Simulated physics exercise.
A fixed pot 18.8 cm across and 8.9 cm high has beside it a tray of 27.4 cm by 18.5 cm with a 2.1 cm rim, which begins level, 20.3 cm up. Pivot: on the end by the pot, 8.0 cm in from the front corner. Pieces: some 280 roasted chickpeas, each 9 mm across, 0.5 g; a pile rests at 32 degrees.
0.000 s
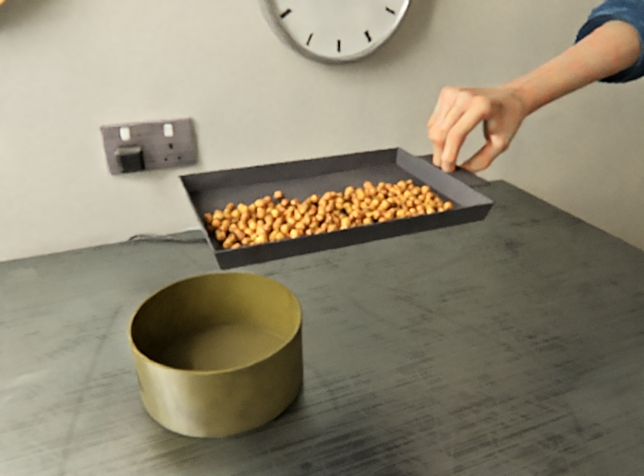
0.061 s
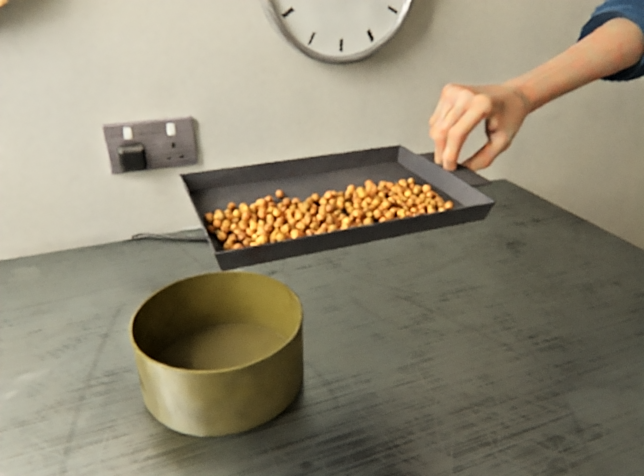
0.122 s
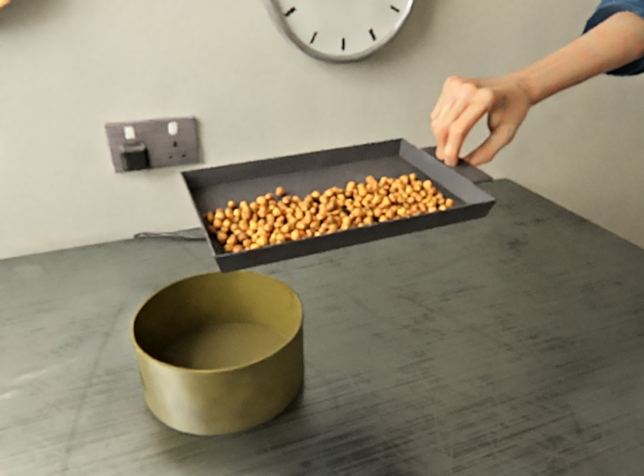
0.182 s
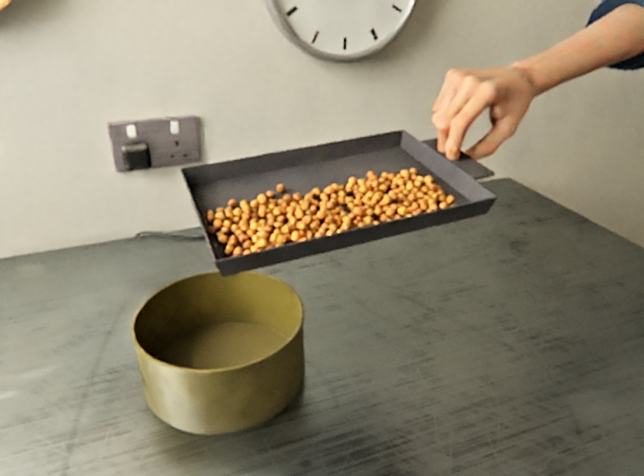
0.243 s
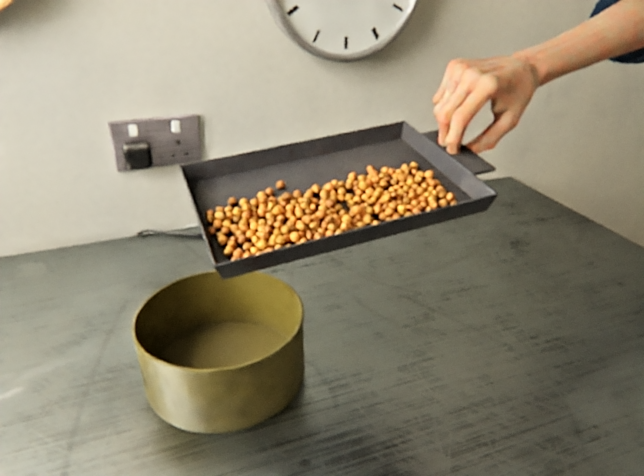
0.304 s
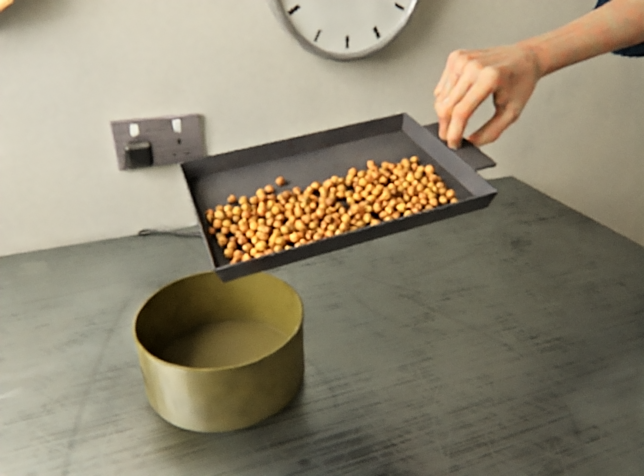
The clip shows a hand holding a dark rectangular tray of roasted chickpeas above a grey table, beside an olive-green pot, and gradually tilting it so its right end rises slightly while the chickpeas stay in a pile.
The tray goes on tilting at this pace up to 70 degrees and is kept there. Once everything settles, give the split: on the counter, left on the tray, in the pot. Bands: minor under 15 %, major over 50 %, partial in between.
Result: Counter: It will come to a low fraction; tray: It will come to more than a half; pot: It will come to a low fraction.
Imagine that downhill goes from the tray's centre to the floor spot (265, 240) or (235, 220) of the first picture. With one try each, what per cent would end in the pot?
That would be close to 15 per cent, then close to 0 per cent.
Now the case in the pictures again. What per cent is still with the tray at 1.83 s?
Something like 95 percent, roughly.
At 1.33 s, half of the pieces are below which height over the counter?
I'd say near 24 cm.
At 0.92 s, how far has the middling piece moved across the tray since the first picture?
Displacement on the tray: About 1 cm.
Then, at 0.92 s, tilt 39 degrees; the tray holds 100 %, the pot 0 %.
After 1.33 s, tilt 57 degrees; the tray holds 100 %, the pot 0 %.
After 1.83 s, tilt 70 degrees; the tray holds 95 %, the pot 0 %.
At rest (2.6 s), counter 5 %, tray 95 %, pot 0 %.
